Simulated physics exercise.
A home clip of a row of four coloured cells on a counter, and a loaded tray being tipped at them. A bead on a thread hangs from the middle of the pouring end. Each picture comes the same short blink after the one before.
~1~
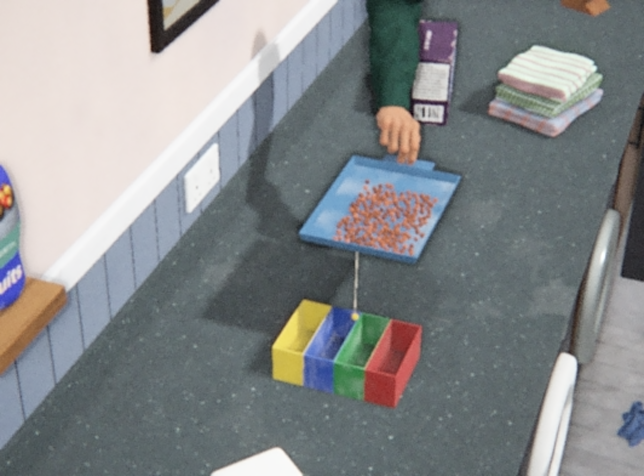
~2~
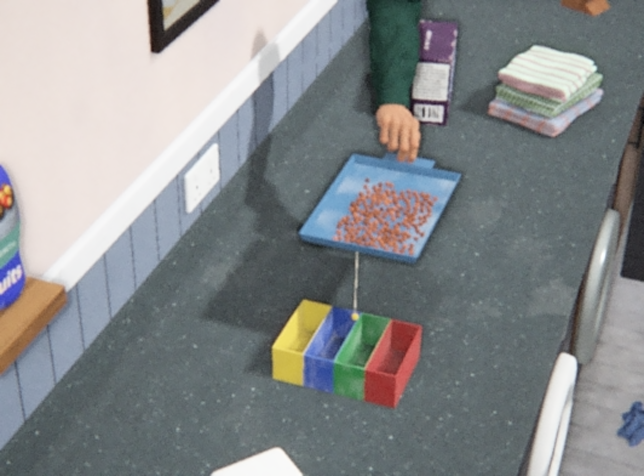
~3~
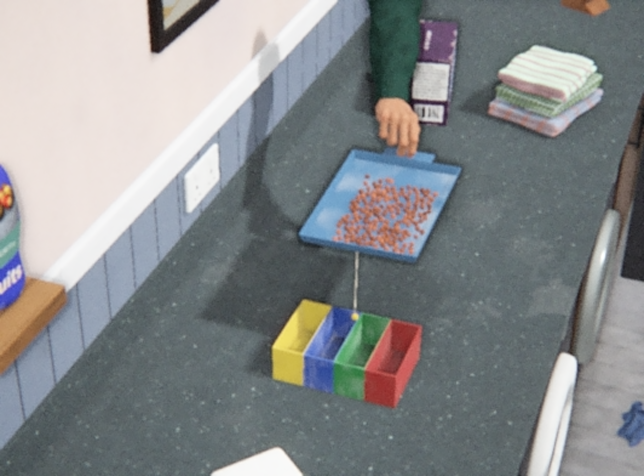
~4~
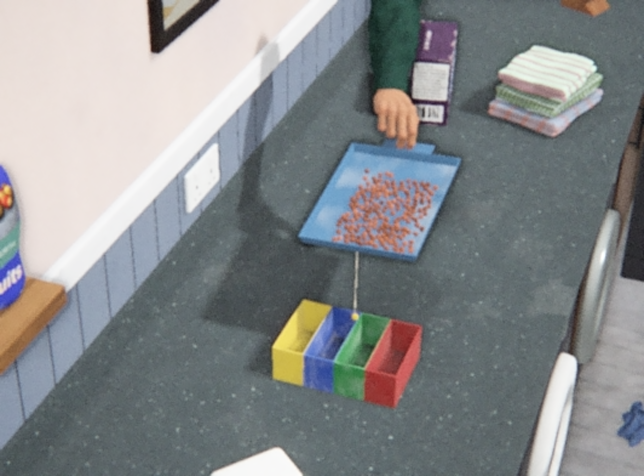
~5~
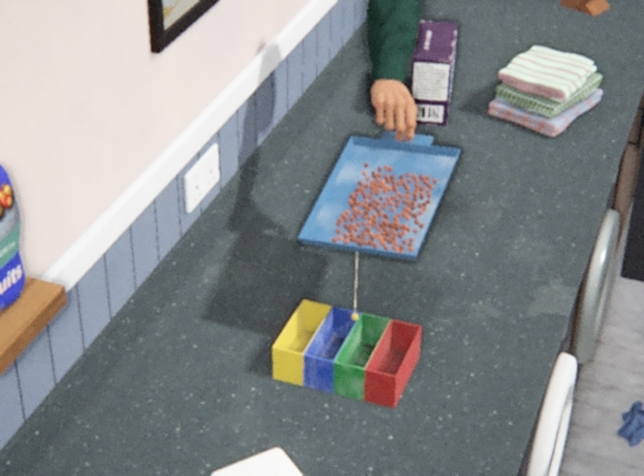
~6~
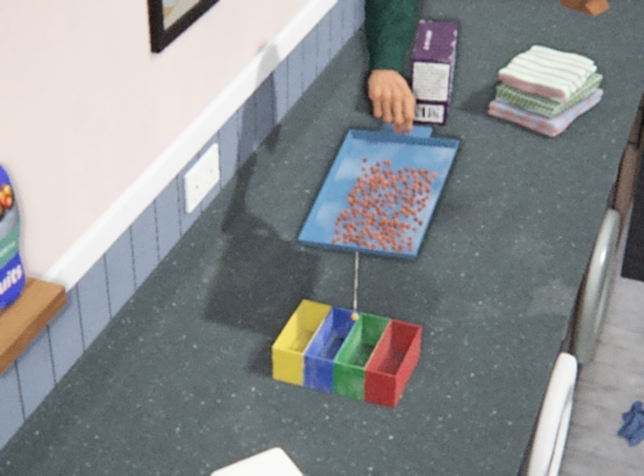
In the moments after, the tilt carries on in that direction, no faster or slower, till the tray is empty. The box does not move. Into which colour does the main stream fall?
Fullest: The yellow cell.
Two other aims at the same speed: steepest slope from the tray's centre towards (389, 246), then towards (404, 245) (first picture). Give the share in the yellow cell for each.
First some 0, then 0 per cent.
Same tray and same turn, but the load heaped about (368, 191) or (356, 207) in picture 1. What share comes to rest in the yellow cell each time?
First some 60, then 50 per cent.
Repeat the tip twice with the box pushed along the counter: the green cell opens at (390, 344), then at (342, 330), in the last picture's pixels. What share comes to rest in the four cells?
The first gives 40 %, the second 100 %.
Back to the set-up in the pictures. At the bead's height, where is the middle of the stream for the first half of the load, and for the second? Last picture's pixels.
Around (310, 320) and then (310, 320).
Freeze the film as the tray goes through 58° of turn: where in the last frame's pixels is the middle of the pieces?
Around (346, 229).
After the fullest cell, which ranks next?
Second comes the blue one.
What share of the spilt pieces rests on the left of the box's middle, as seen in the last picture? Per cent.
Near 100 %.
Shortly afterwards, tray tipped steeply; all but a few on the tray; only a few falling or outside the box.
Next, tray tipped right over; the bulk on the tray; a little in the yellow cell; only a few in the blue cell; a little falling or outside the box.
Some moments later, tray tipped past a quarter turn; near half in the yellow cell; near a quarter in the blue cell; a little in the green cell; only a few in the red cell; a little falling or outside the box.
In the end, tray tipped past a quarter turn; near half in the yellow cell; near a quarter in the blue cell; a little in the green cell; only a few in the red cell; a little outside the box.
